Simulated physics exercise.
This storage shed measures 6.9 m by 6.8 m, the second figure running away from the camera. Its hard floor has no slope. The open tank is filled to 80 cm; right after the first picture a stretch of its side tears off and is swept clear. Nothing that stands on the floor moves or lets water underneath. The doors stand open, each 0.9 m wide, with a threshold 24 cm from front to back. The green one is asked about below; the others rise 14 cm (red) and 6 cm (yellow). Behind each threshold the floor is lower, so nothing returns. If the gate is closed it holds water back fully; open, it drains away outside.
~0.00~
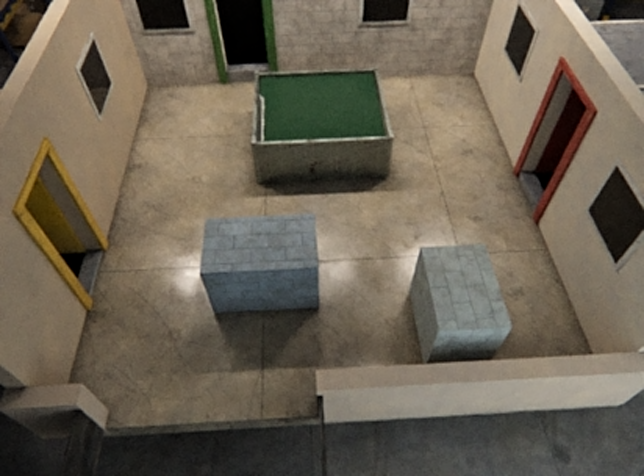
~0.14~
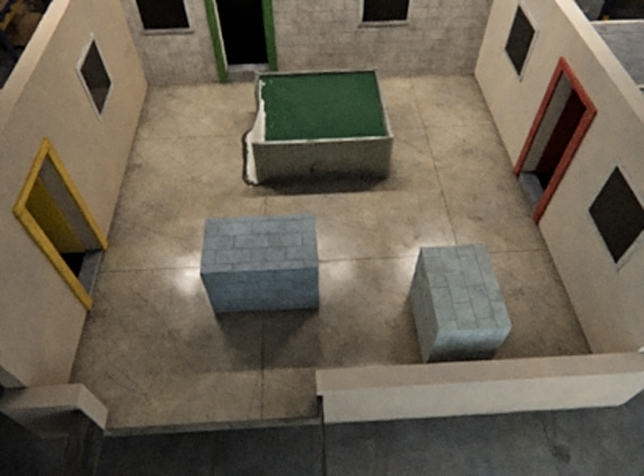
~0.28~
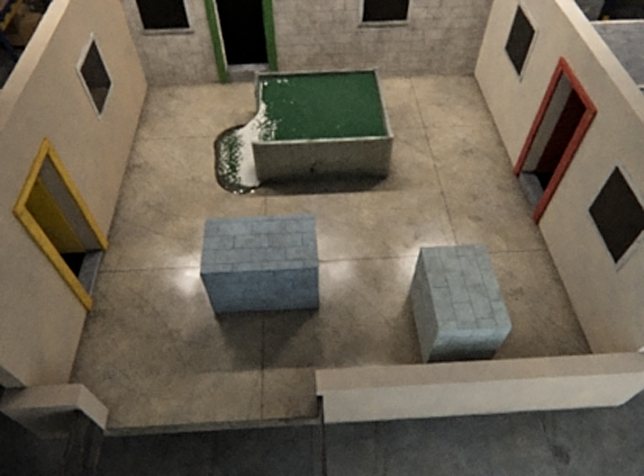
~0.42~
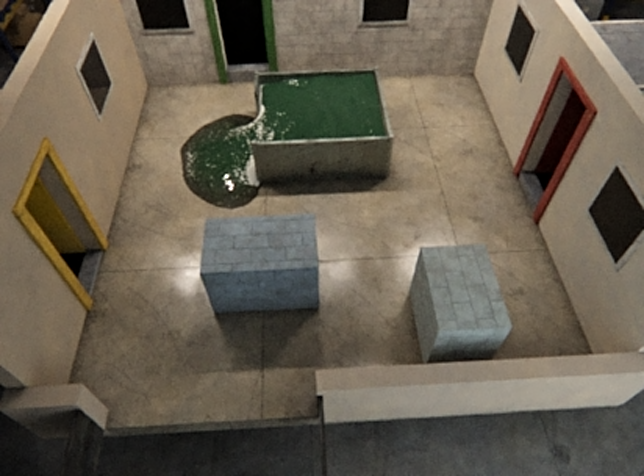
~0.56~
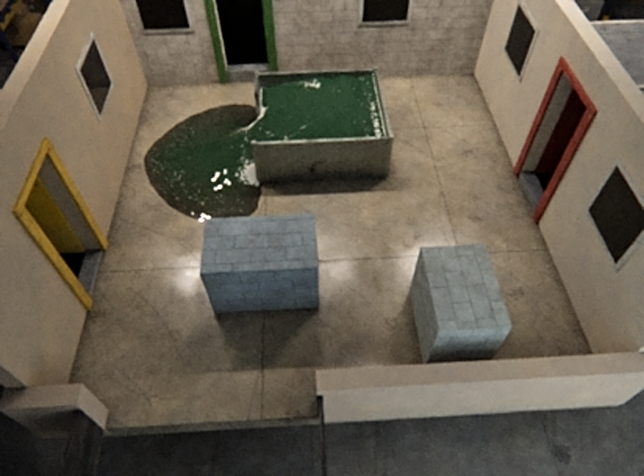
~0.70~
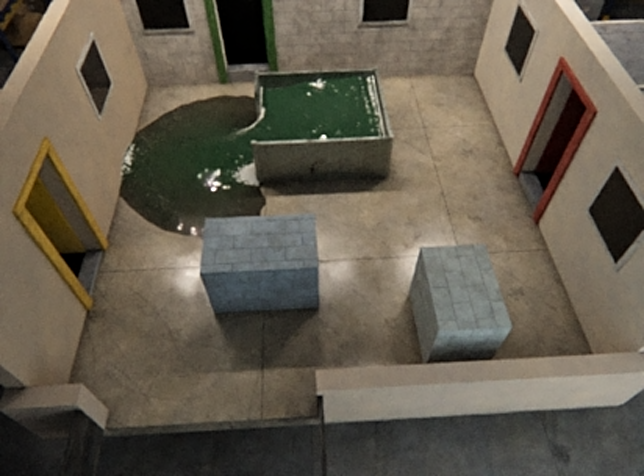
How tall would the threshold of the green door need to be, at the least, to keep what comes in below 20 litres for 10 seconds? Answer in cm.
It would have to be roughly 5.5 cm high.
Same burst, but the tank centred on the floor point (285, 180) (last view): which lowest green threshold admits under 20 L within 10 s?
Some 8.5 cm.
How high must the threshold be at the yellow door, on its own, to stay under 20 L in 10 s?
About 13.0 cm at yellow.
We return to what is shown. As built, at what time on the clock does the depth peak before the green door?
At about 3.8 s.
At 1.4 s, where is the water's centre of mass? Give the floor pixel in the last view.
Near (264, 153).
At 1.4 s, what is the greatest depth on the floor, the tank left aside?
Up to some 44 cm.
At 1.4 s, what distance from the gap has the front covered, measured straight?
Some 3.6 m out.
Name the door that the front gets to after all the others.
The red one.
After 1.4 s water covers 20 % of the floor, deepest (44 cm) near (135, 175); 1 cm at the green door, 0 litres in over its 27 cm threshold.
After 3.0 s water covers 40 % of the floor, deepest (35 cm) near (146, 95); 8 cm at the green door, 0 litres in over its 27 cm threshold.
After 10.0 s water covers 90 % of the floor, deepest (10 cm) near (450, 83); 5 cm at the green door, 0 litres in over its 27 cm threshold.
At the green door as built, the water arrived by 1.3 s and peaked near 10 cm at 3.8 s.
Run again over the same 10 s with other heights there, 25 litres in over 5 cm, 12 litres over 6.5 cm. The limit of 20 litres is kept from about 5.5 cm up.
